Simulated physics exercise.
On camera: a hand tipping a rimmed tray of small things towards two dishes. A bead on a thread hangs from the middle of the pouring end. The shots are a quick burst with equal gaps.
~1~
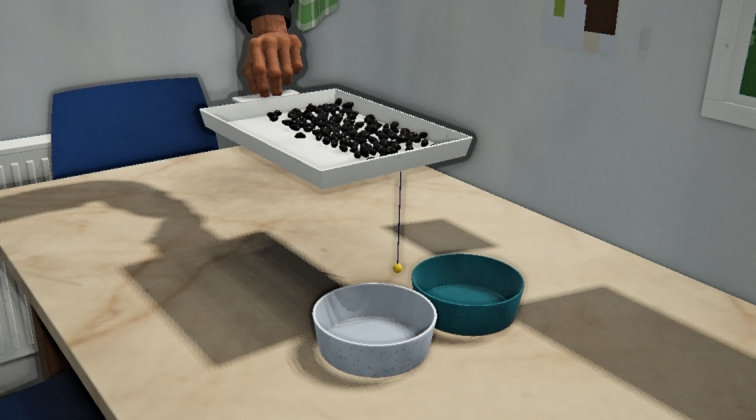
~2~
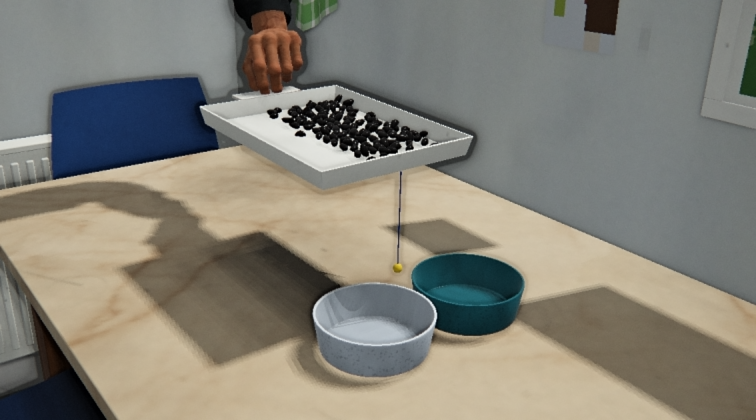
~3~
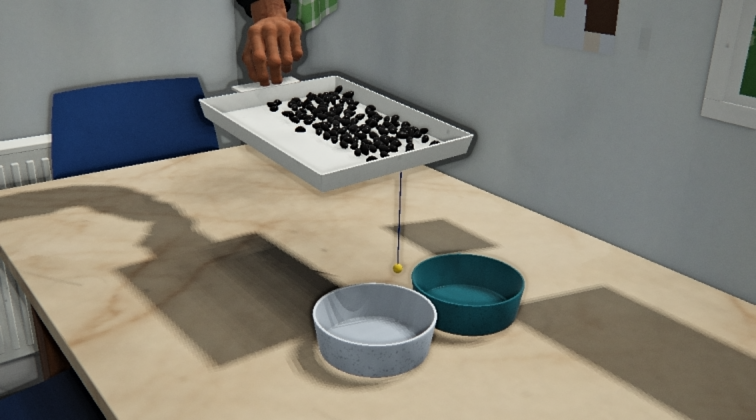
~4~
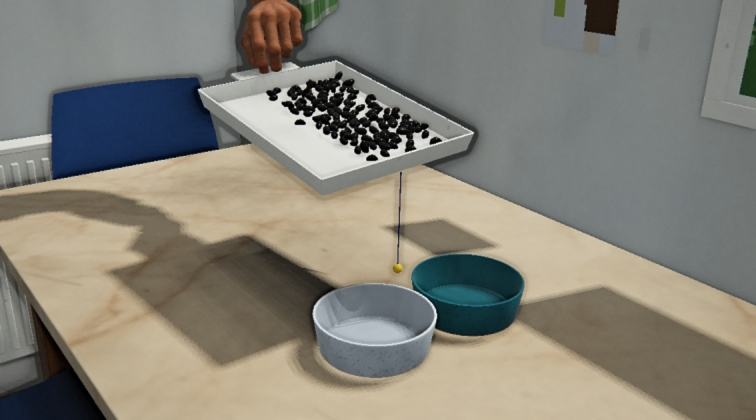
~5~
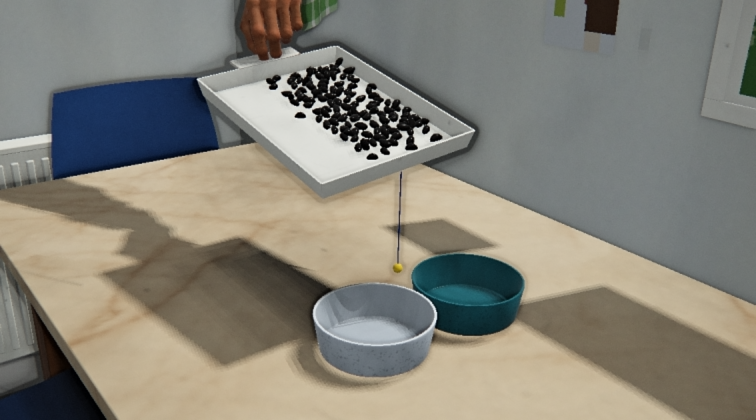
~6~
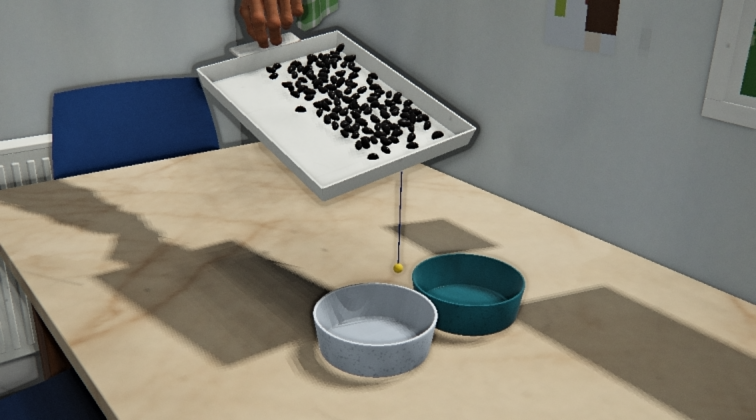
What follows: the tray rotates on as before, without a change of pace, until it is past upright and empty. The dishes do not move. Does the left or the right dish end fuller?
The left dish gets more.
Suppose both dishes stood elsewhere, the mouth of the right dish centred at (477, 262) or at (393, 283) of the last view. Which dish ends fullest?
In turn: The dish on the left; the left-hand dish.
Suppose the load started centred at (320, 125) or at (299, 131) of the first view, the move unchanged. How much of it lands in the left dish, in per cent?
The first gives 80 %, the second 70 %.
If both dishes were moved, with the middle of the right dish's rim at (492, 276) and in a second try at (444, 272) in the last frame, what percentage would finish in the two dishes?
Near 30 % and 100 %.
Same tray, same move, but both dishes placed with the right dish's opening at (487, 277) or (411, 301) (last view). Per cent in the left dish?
The first gives 40 %, the second 30 %.
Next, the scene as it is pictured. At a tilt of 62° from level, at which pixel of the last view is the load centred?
Close to (348, 159).
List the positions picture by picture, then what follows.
Corners of the pouring end (323, 168) and (466, 137), level; middle of the load (345, 130), black beans; left dish (413, 354); right dish (507, 315); bead on its thread (397, 268), in the first picture.
Corners of the pouring end (323, 169) and (467, 136), level; middle of the load (346, 128), in the second picture.
Corners of the pouring end (323, 172) and (467, 135), tipped barely, lowest at the left corner; middle of the load (346, 123), in the third picture.
Corners of the pouring end (323, 176) and (468, 132), tipped a little, lowest at the left corner; middle of the load (346, 115), in the fourth picture.
Corners of the pouring end (323, 180) and (469, 130), tipped a little, lowest at the left corner; middle of the load (346, 107), in the fifth picture.
Corners of the pouring end (324, 184) and (470, 128), tipped clearly, lowest at the left corner; middle of the load (347, 100); left dish (413, 354); right dish (507, 315), in the sixth picture.
Just after the last frame, tray tipped steeply; almost all on the tray; about a tenth in the air.
A moment on, tray tipped past a quarter turn; roughly a third on the tray; roughly a quarter in the left dish; roughly a quarter outside both; about a tenth in the air.
Further on, tray tipped past a quarter turn; roughly two thirds in the left dish; roughly a third outside both.
When it is over, tray tipped past a quarter turn; roughly two thirds in the left dish; not one in the right dish; roughly a third outside both.
